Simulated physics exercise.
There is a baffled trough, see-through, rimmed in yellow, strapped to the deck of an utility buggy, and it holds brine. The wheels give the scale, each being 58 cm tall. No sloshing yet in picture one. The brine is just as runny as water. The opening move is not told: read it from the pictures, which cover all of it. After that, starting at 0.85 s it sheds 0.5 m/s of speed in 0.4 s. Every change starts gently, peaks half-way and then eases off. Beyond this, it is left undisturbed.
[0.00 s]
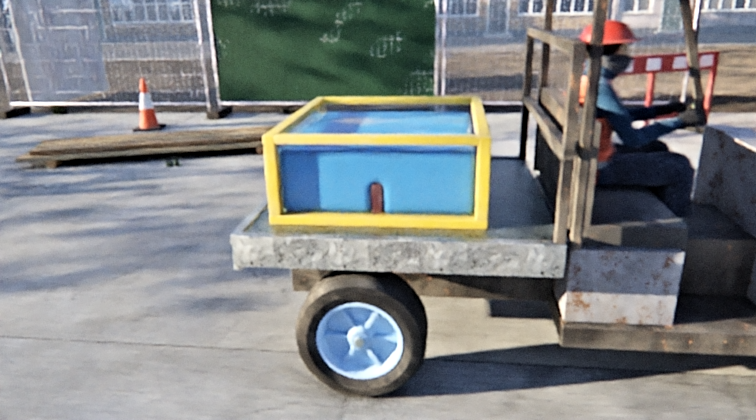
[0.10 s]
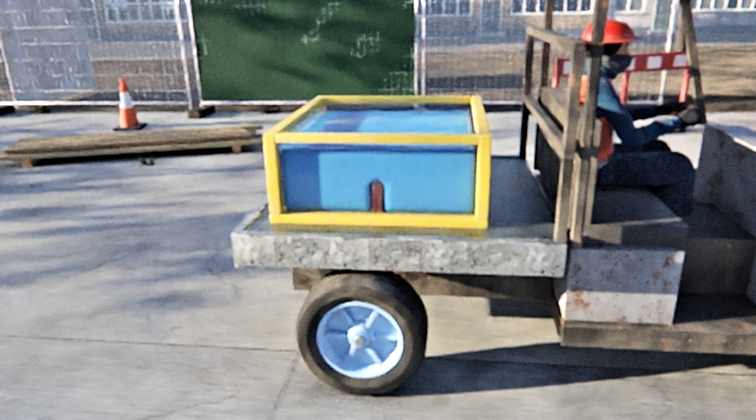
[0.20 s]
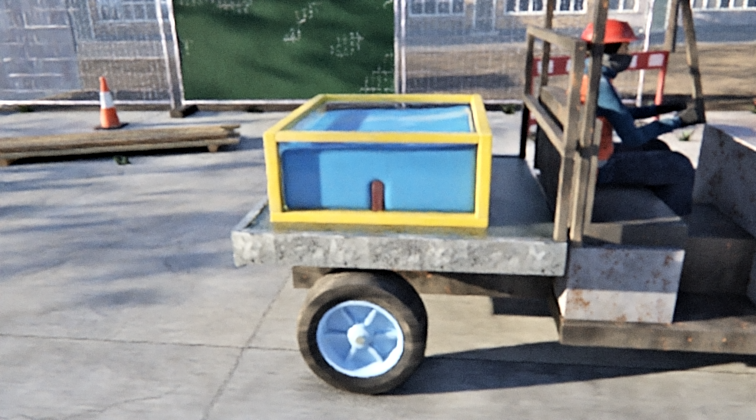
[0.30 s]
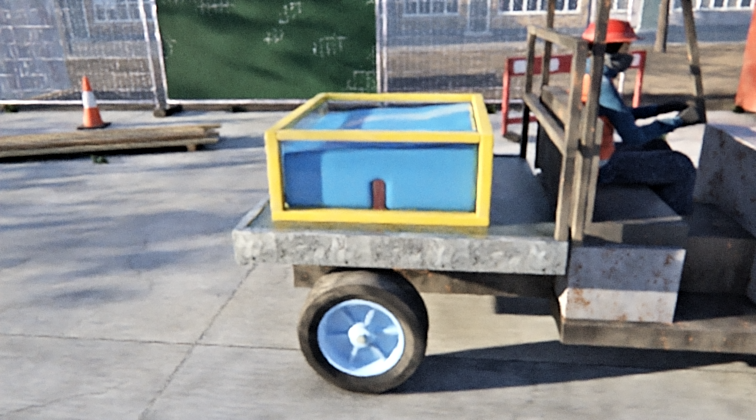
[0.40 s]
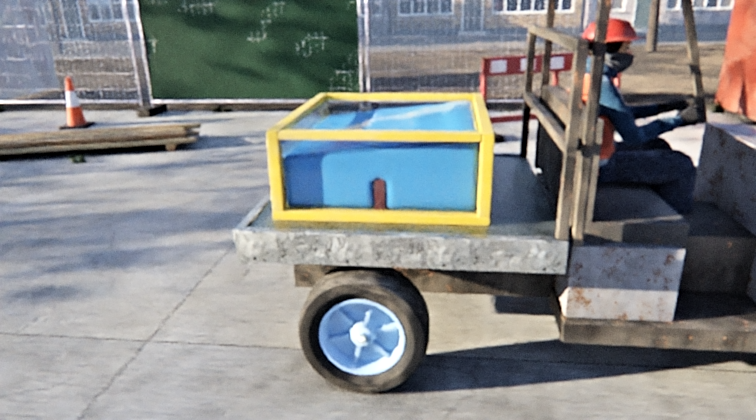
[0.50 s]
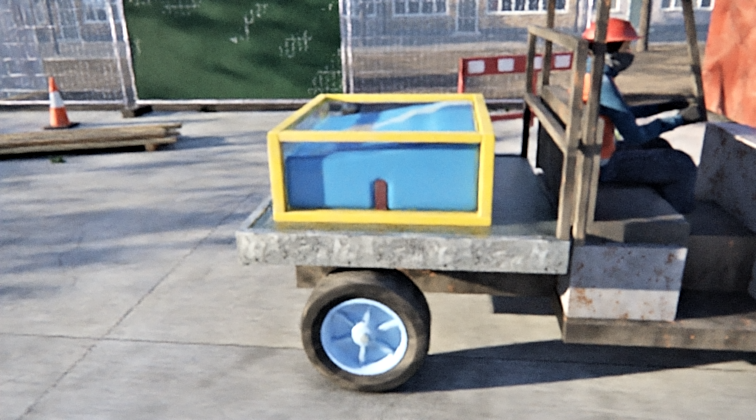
A clear, yellow-rimmed tank of blue liquid rides on the grey flatbed of a small work vehicle, seen from the side on a sunlit paved site. At right, a driver in a red hard hat sits with arms forward, while an orange cone, planks and green-panelled fencing stand behind. The camera keeps pace as the vehicle rolls right, slowing slightly, and the liquid, level at first, rises gently toward the right.
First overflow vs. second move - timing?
Never.
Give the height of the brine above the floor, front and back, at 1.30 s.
Some 34 cm in front and some 24 cm behind.
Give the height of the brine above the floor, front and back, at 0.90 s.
The front stands at 30 cm and the back at 30 cm.
By 0.90 s the surface is 29 cm up at the front and 29 cm at the back; nothing has left.
By 1.30 s the surface is 33 cm up at the front and 25 cm at the back; nothing has left.
By 1.80 s the surface is 30 cm up at the front and 28 cm at the back; nothing has left.
By 4.24 s nothing has left.
